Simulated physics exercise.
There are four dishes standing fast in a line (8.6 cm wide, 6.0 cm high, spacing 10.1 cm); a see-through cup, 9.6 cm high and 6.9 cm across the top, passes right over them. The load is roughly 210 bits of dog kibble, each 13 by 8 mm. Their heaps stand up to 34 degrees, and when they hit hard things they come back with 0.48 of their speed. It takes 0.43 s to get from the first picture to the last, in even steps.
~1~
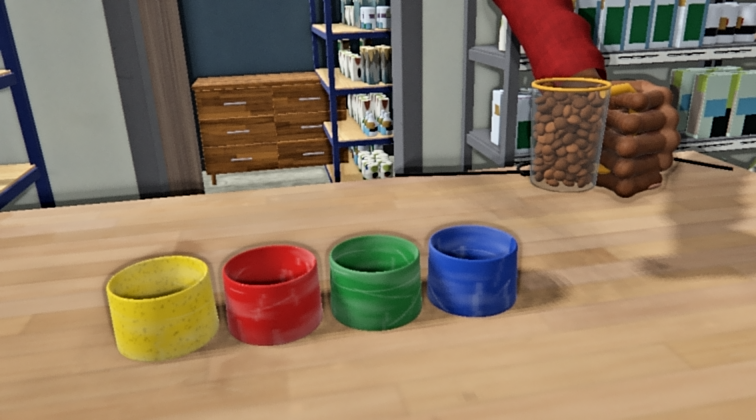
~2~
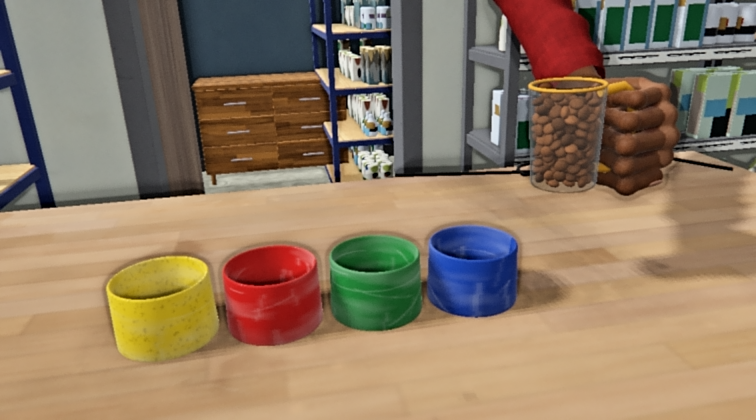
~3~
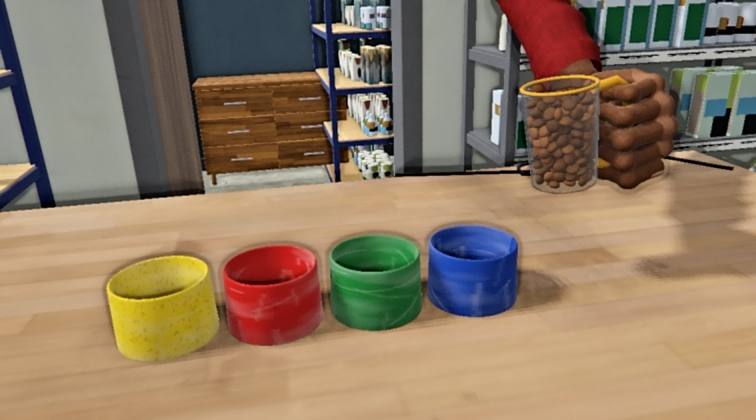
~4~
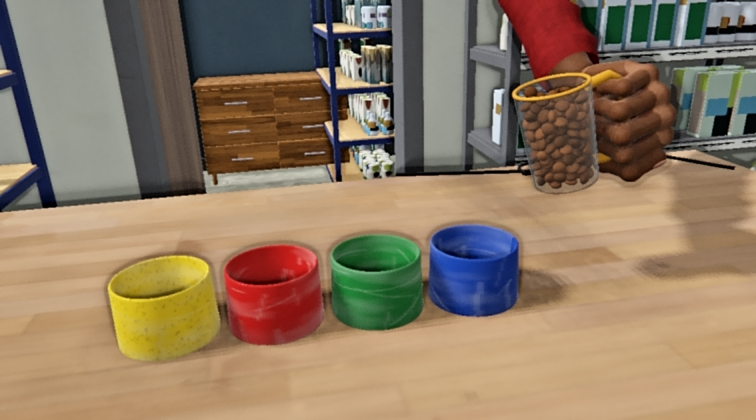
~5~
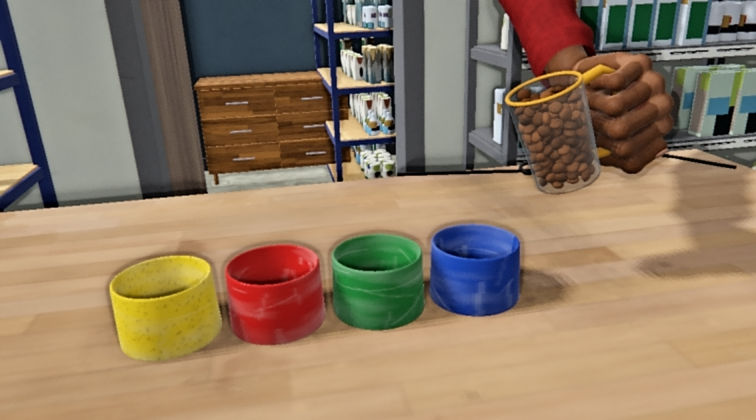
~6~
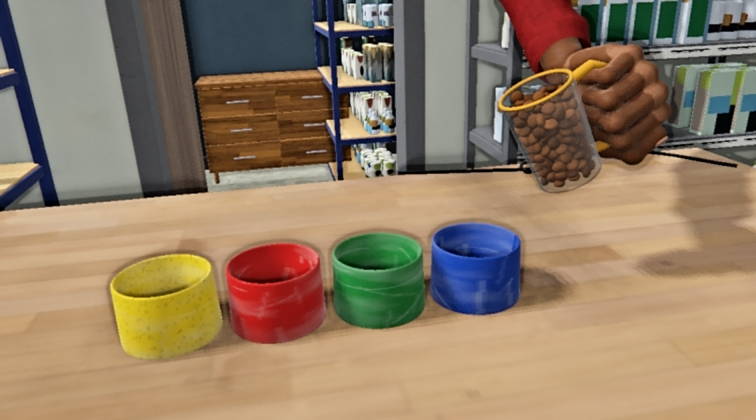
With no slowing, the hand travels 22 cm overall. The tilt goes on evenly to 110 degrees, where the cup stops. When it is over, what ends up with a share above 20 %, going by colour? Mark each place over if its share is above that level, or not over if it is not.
Red: Not over, blue: Not over, green: Over, yellow: Not over, counter: Over.
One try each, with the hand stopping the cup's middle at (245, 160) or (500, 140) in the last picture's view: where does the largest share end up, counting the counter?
The largest share ends at green first and at blue second.
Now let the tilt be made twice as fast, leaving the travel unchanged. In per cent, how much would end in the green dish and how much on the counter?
Result: Green dish 10, counter 20.
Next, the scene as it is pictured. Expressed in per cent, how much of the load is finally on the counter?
About 30 percent.
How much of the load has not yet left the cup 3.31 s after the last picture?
Roughly 5 in a hundred.
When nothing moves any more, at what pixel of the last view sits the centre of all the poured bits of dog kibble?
I'd put it at about (394, 292).
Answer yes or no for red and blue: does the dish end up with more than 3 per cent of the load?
So red is a miss and blue is a pass.
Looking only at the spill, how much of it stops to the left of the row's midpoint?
Some 0 per cent.
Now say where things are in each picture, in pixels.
The first picture shows cup at (567, 135), tilt 0 degrees, lip at (537, 87), moved 0.0 cm; middle of the pieces at (567, 134); blue dish at (473, 242); green dish at (375, 253); red dish at (270, 265); yellow dish at (159, 277).
The second picture shows cup at (565, 135), tilt 2 degrees, lip at (534, 89), moved 0.1 cm; middle of the pieces at (566, 134).
The third picture shows cup at (562, 135), tilt 8 degrees, lip at (525, 93), moved 0.5 cm; middle of the pieces at (562, 134).
The fourth picture shows cup at (559, 135), tilt 14 degrees, lip at (517, 98), moved 0.9 cm; middle of the pieces at (559, 134).
The fifth picture shows cup at (556, 135), tilt 20 degrees, lip at (510, 104), moved 1.4 cm; middle of the pieces at (556, 133).
The sixth picture shows cup at (553, 134), tilt 26 degrees, lip at (503, 108), moved 1.8 cm; middle of the pieces at (553, 132); blue dish at (476, 240); green dish at (378, 251); red dish at (273, 263); yellow dish at (163, 276).
Then, 1.99 s after the last picture, tilt 110 degrees; cup holds 20 %, blue 10 %, green 40 %.
Then, 3.31 s after the last picture, tilt 110 degrees; cup holds 5 %, blue 10 %, green 55 %.
Then, 4.55 s after the last picture, tilt 110 degrees; cup holds 5 %, blue 10 %, green 55 %.
In the end, red 0 %, blue 10 %, green 55 %, yellow 0 %, counter 30 %, cup 5 %.
